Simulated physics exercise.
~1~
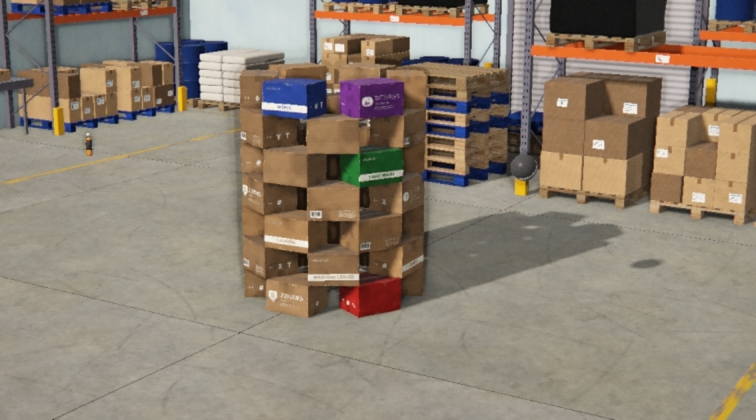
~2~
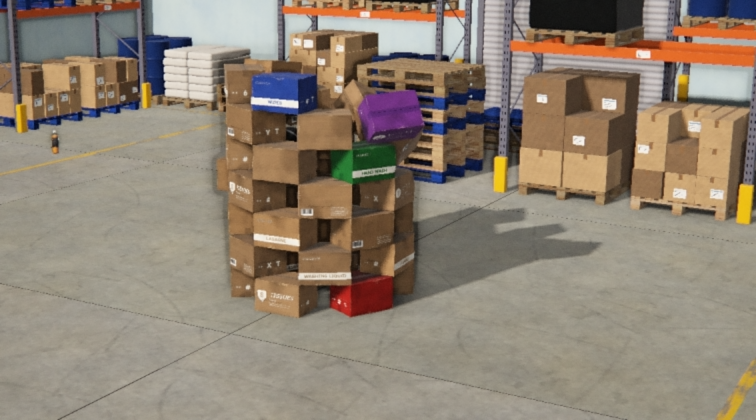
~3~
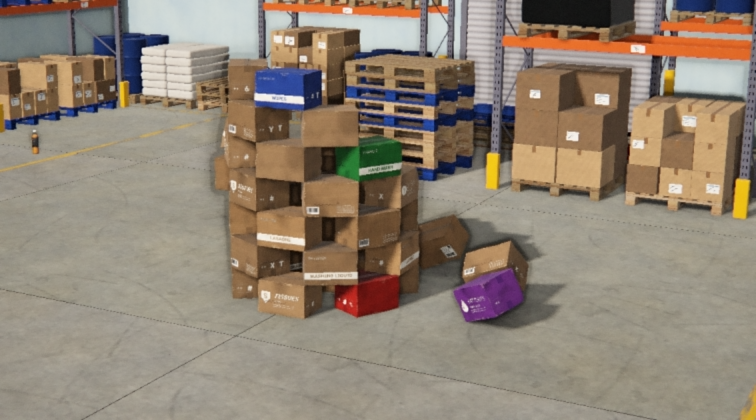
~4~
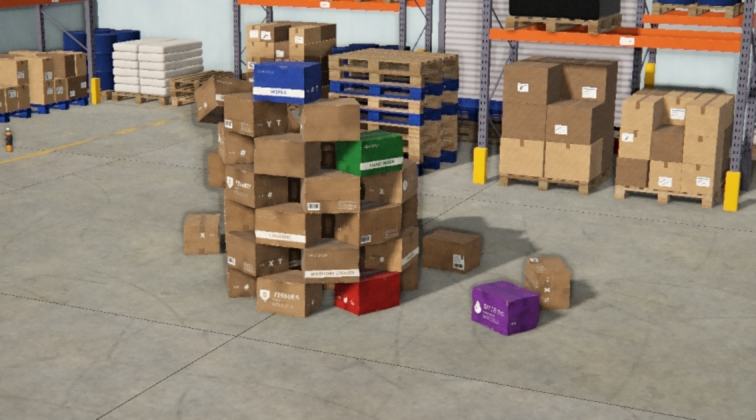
Chimney of stacked cartons losing its purple top carton and several others to a flying ball, the blue one staying up.
